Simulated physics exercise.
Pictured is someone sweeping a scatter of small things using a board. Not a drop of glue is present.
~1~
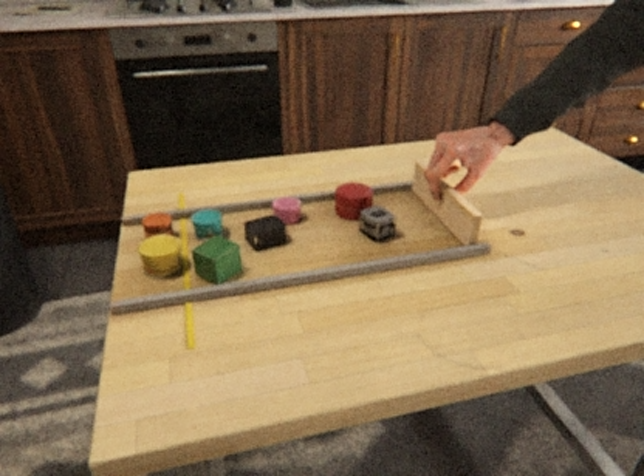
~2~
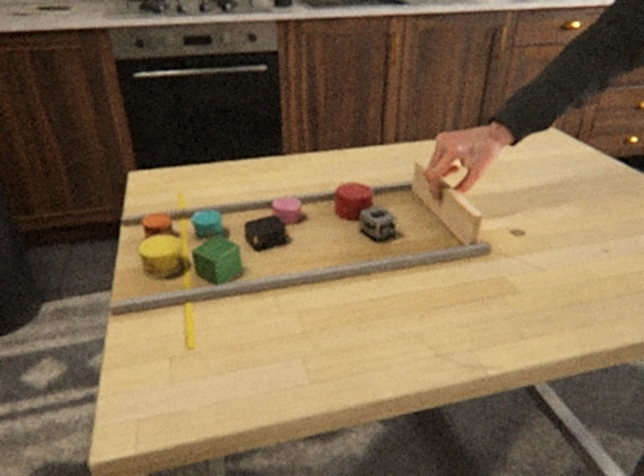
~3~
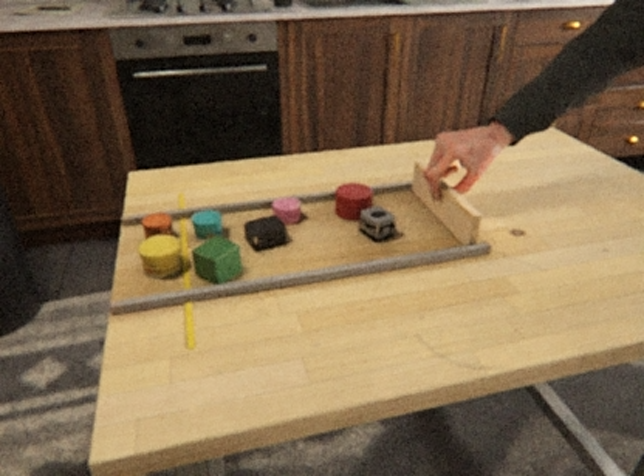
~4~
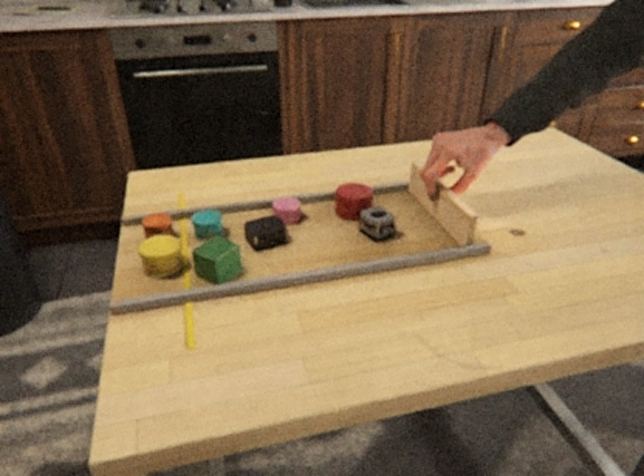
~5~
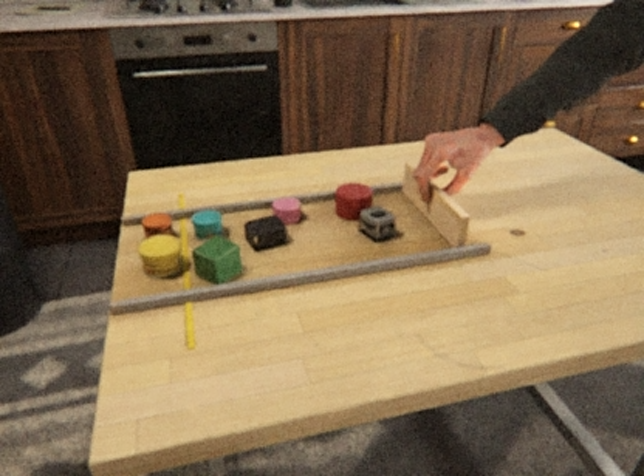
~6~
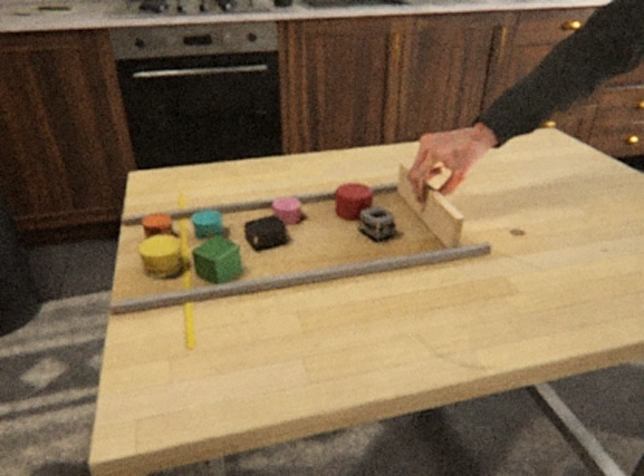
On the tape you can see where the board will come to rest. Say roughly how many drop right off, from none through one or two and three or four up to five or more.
Dropping off: One or two.
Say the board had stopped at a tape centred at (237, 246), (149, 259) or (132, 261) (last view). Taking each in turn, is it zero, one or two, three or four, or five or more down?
So, taking them in turn, I'd give none; more than four; 5 or more.
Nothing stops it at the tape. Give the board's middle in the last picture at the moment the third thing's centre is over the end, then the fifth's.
First about (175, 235), next about (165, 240).
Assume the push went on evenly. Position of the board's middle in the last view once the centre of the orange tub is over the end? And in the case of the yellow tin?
Roughly at (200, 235) and roughly at (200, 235).
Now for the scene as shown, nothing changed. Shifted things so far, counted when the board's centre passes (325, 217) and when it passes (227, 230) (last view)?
The count is 3 at the first point and 8 at the second.
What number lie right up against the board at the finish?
Tally at the end: 3.
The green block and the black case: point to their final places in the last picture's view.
Roughly (168, 274); the other one roughly (135, 255).
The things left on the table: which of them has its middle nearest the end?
It would be the turquoise tin, I'd say.
A little later, none off yet; orange tub at rest near (158, 228); yellow tin at rest near (162, 257); turquoise tin at rest near (208, 226).
When it is over, the number that fall off is one or two; down, yellow tin and orange tub.
